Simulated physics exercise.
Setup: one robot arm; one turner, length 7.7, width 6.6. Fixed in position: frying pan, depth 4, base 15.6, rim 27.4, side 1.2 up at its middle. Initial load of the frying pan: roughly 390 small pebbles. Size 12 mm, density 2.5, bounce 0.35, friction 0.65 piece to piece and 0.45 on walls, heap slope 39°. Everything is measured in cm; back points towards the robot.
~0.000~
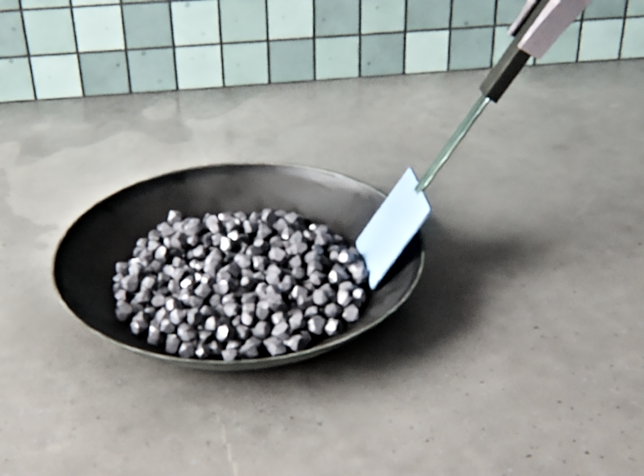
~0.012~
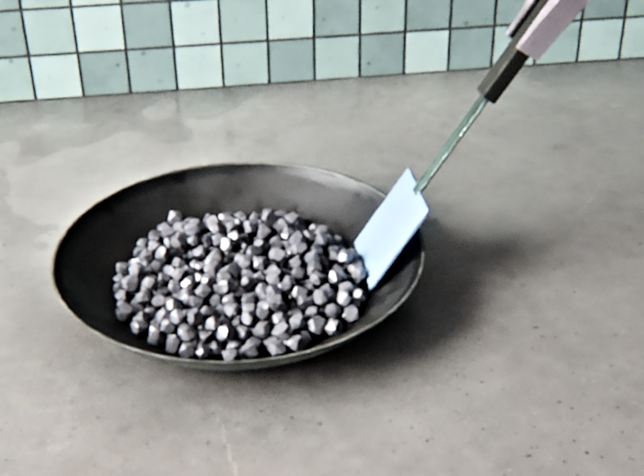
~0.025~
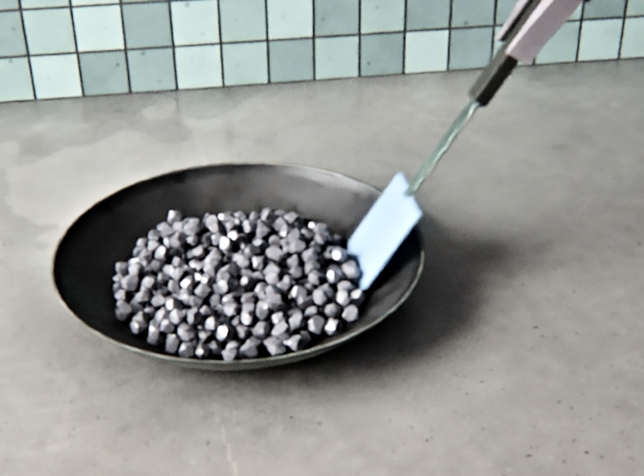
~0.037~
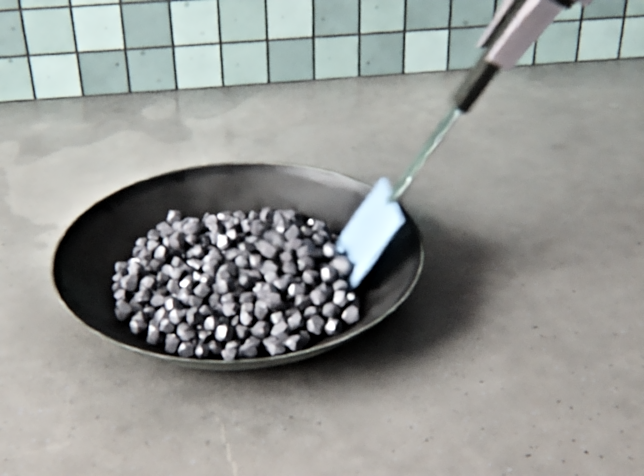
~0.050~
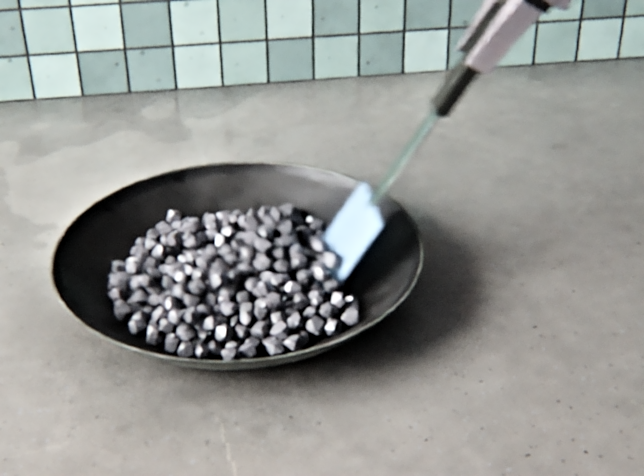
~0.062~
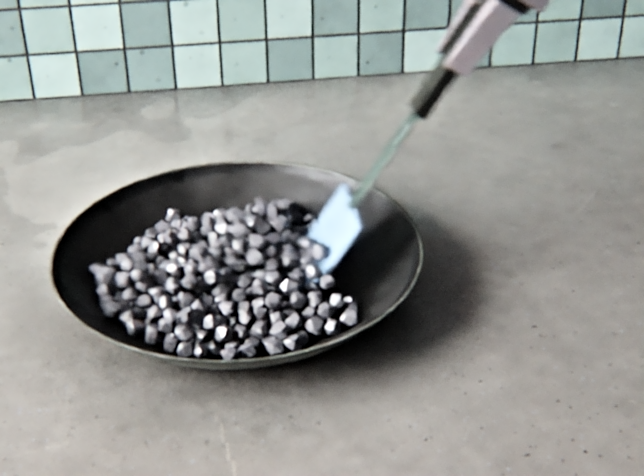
To begin with, a pale blue turner held by a robot arm rests against the right side of a dark frying pan of small grey pebbles. The arm then moves the turner left into the heap, pushing the nearby pebbles leftward and leaving more of the pan's right side bare.
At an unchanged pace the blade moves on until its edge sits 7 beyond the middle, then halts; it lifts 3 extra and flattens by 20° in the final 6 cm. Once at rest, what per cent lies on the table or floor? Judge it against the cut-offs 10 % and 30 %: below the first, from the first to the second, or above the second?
From 10 to 30 %.
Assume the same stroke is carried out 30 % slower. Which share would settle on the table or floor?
About 10 %.
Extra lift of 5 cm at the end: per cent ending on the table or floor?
Result: Approx. 10 %.
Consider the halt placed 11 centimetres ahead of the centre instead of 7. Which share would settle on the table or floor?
35 %, roughly.
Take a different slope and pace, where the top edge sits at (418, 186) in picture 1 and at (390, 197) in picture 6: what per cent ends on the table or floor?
Around 5 per cent finishes there.
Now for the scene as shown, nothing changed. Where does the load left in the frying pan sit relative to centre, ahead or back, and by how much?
4.0 cm ahead.
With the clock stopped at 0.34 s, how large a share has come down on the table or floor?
Close to 15 per cent of the load.
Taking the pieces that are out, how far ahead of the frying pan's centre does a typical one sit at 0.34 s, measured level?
It comes to near 20 cm ahead of the middle.
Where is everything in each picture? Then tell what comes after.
In the first picture, turner top edge at (421, 188), sloping 57°; upper third of the load around (248, 269), from x 120 to 360, top at y 215; 386 in the frying pan.
In the second picture, turner top edge at (419, 189), sloping 57°; upper third of the load around (248, 269), from x 120 to 360, top at y 215.
In the third picture, turner top edge at (410, 193), sloping 57°; upper third of the load around (248, 269), from x 120 to 360, top at y 215.
In the fourth picture, turner top edge at (392, 199), sloping 57°; upper third of the load around (256, 268), from x 120 to 350, top at y 215.
In the fifth picture, turner top edge at (372, 203), sloping 57°; upper third of the load around (245, 262), from x 115 to 350, top at y 210.
In the sixth picture, turner top edge at (352, 205), sloping 57°; upper third of the load around (234, 260), from x 100 to 350, top at y 205; 386 in the frying pan.
After 0.09 s, sloping 57°, highest piece 8 above the table; 386 in the frying pan.
After 0.12 s, sloping 51°, highest piece 10 above the table; 383 in the frying pan, 3 on the blade or in flight.
After 0.34 s, sloping 37°, highest piece 6 above the table; 322 in the frying pan, 58 on the table or floor, 6 on the blade or in flight.
After 1.39 s, sloping 37°, highest piece 5 above the table; 322 in the frying pan, 64 on the table or floor.
At rest, 322 in the frying pan, 64 on the table or floor. That is 17 % on the table or floor.
